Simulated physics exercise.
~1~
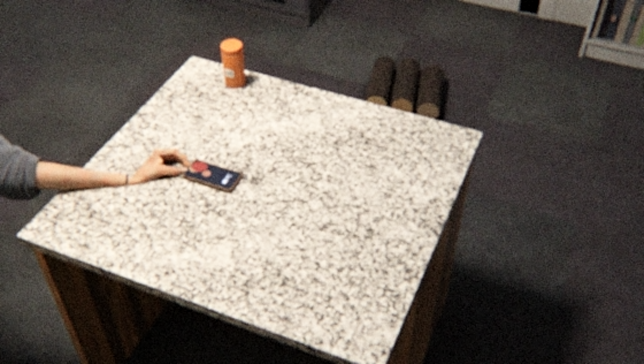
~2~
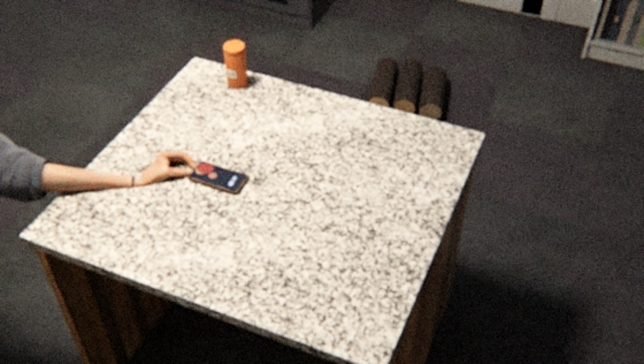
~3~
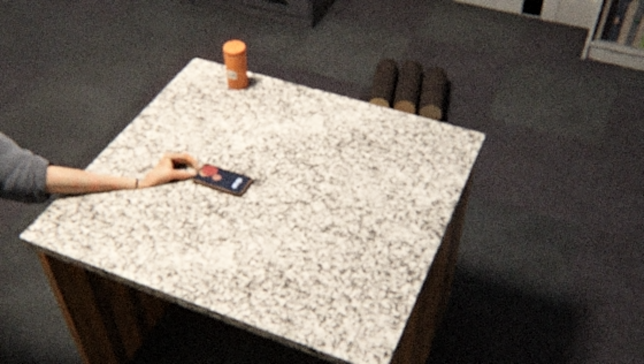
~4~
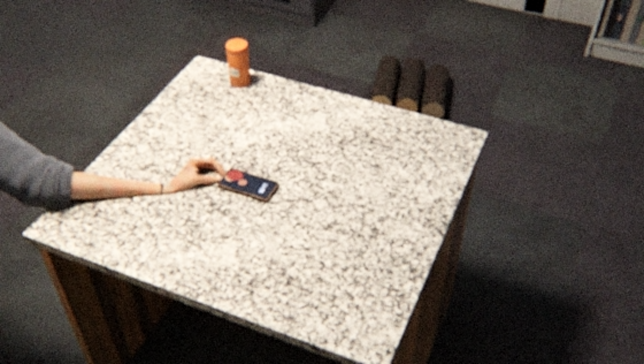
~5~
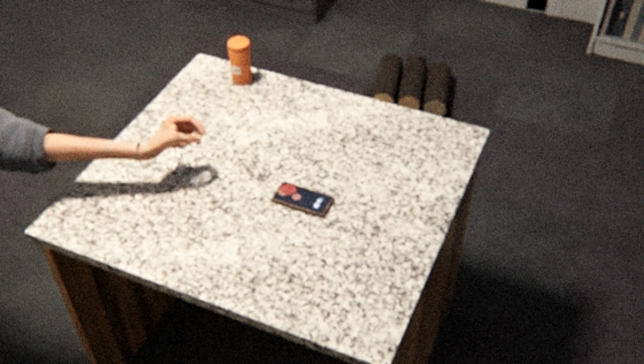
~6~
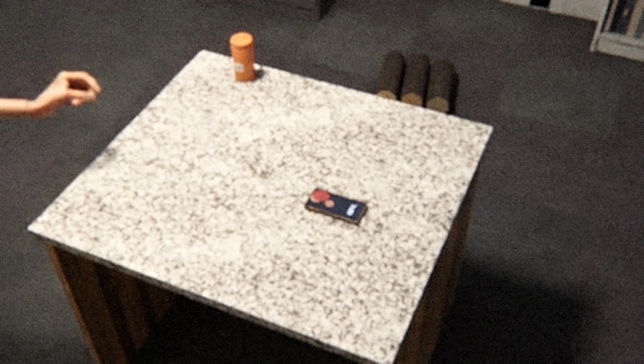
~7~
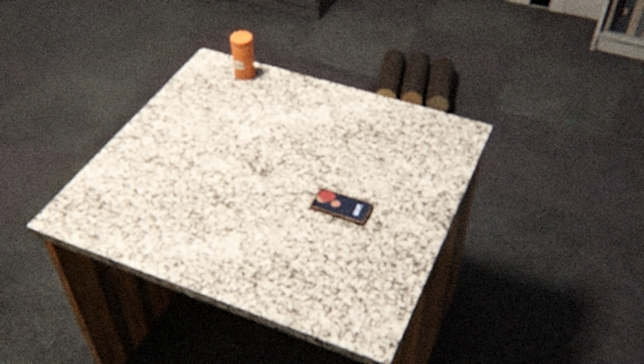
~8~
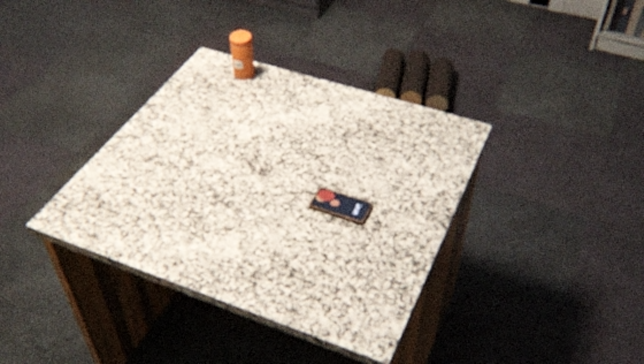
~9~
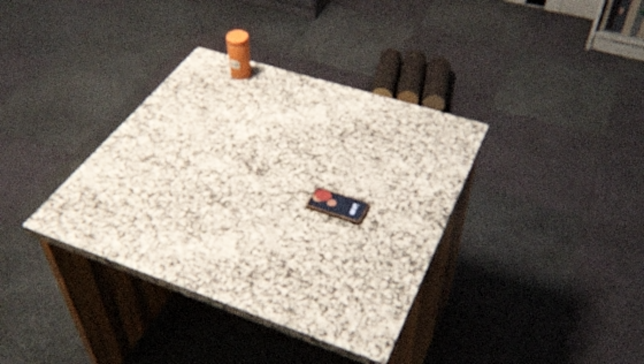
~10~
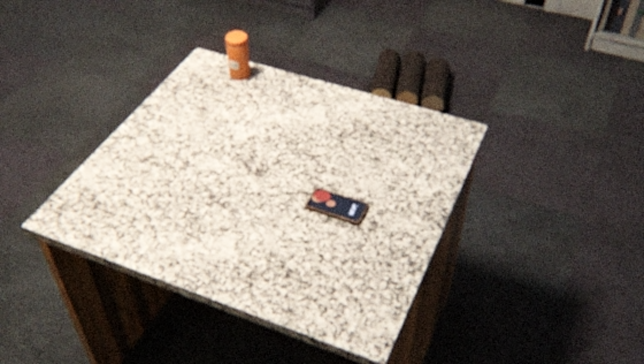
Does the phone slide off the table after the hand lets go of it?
No, the phone slides a little farther to the right and comes to rest on the table.
A hand slides a phone rightward across a speckled table, where it comes to rest.
